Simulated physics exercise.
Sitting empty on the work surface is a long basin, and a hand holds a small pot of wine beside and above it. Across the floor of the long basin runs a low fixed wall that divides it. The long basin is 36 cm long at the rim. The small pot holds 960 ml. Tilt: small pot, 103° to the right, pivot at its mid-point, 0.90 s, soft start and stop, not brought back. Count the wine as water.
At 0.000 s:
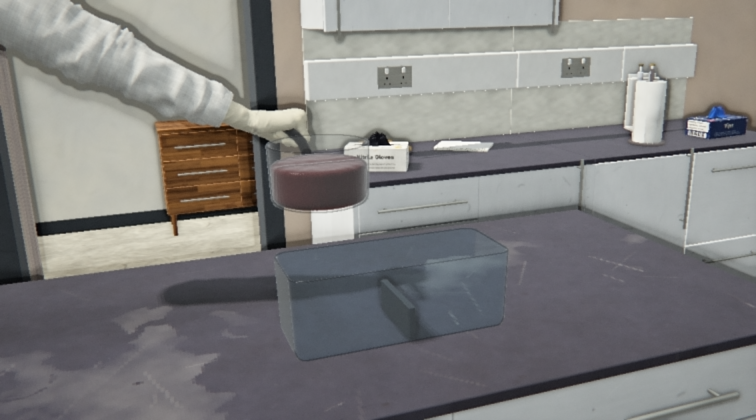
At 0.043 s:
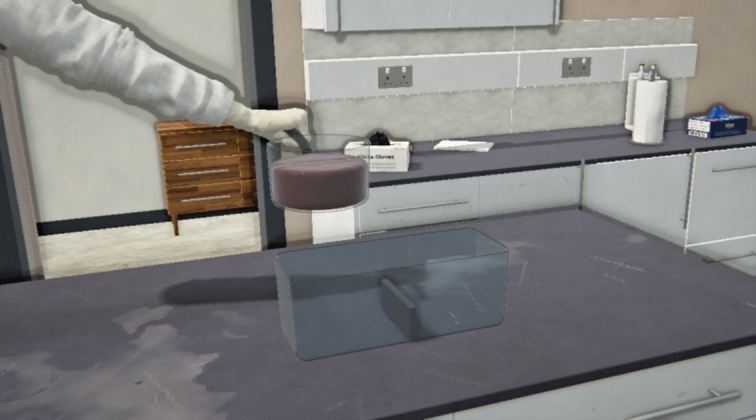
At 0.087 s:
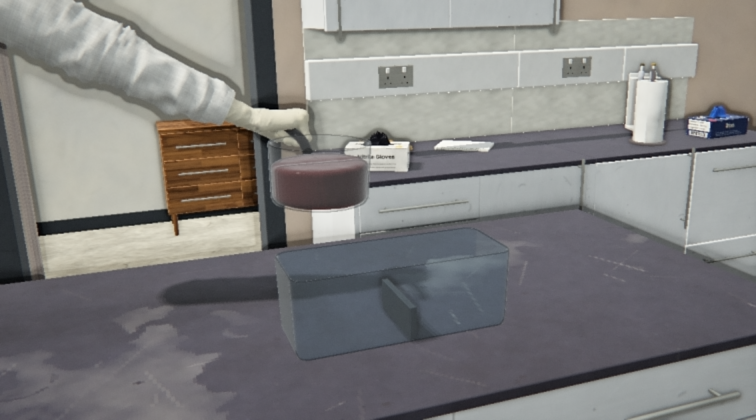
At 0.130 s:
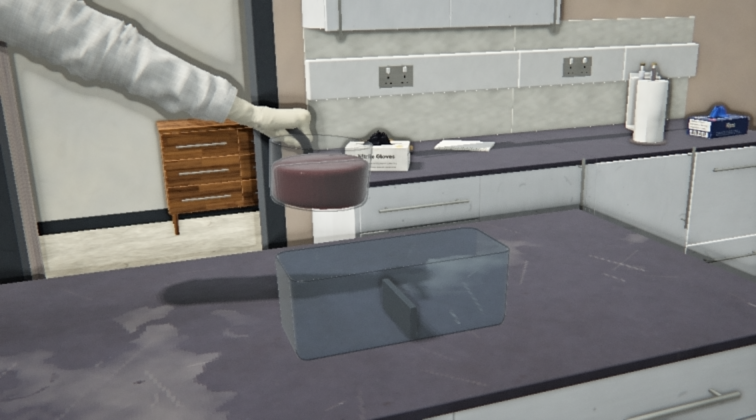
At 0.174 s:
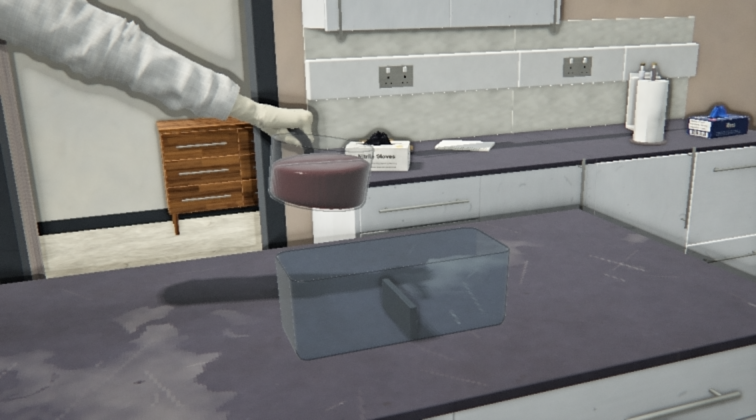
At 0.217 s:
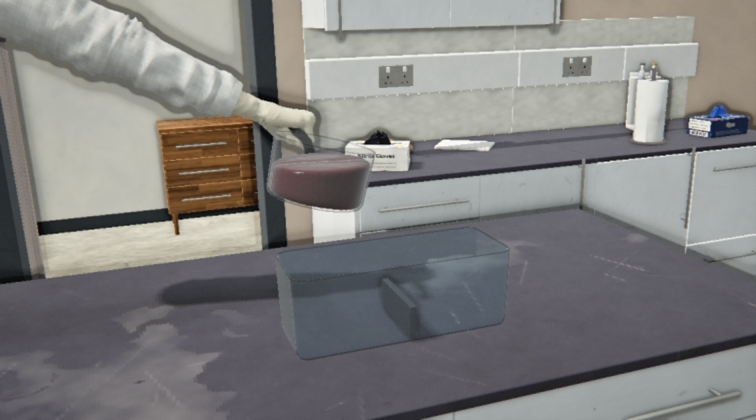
A gloved hand holding a small pot of dark reddish liquid slowly tilts it slightly rightward above a clear, empty long basin.
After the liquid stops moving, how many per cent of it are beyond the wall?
About 62 per cent.
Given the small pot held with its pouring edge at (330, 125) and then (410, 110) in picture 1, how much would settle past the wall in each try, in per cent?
First 10, then 95 per cent.
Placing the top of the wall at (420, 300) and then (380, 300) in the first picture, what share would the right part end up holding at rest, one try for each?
30 per cent first, 90 per cent second.
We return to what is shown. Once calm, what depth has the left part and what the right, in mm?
Depths at rest: Left around 14 mm, right around 28 mm.
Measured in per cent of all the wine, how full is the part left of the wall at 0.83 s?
Left share: Approx. 12 %.
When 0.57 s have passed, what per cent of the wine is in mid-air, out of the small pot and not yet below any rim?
Close to 28 in a hundred.
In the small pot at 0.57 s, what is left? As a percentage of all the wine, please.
Portion remaining: Approx. 68 per cent.
After 0.57 s the tilt is 73° and 67 per cent is still to pour, 1 is left of the wall and 3 right of it.
After 0.83 s the tilt is 102° and 16 per cent is still to pour, 13 is left of the wall and 59 right of it.
After 1.10 s the tilt is 103° and 2 per cent is still to pour, 33 is left of the wall and 62 right of it.
After 1.40 s the tilt is 103° and 0 per cent is still to pour, 38 is left of the wall and 62 right of it.
In the end 38 per cent lies left of the wall, 62 right of it and 0 outside.
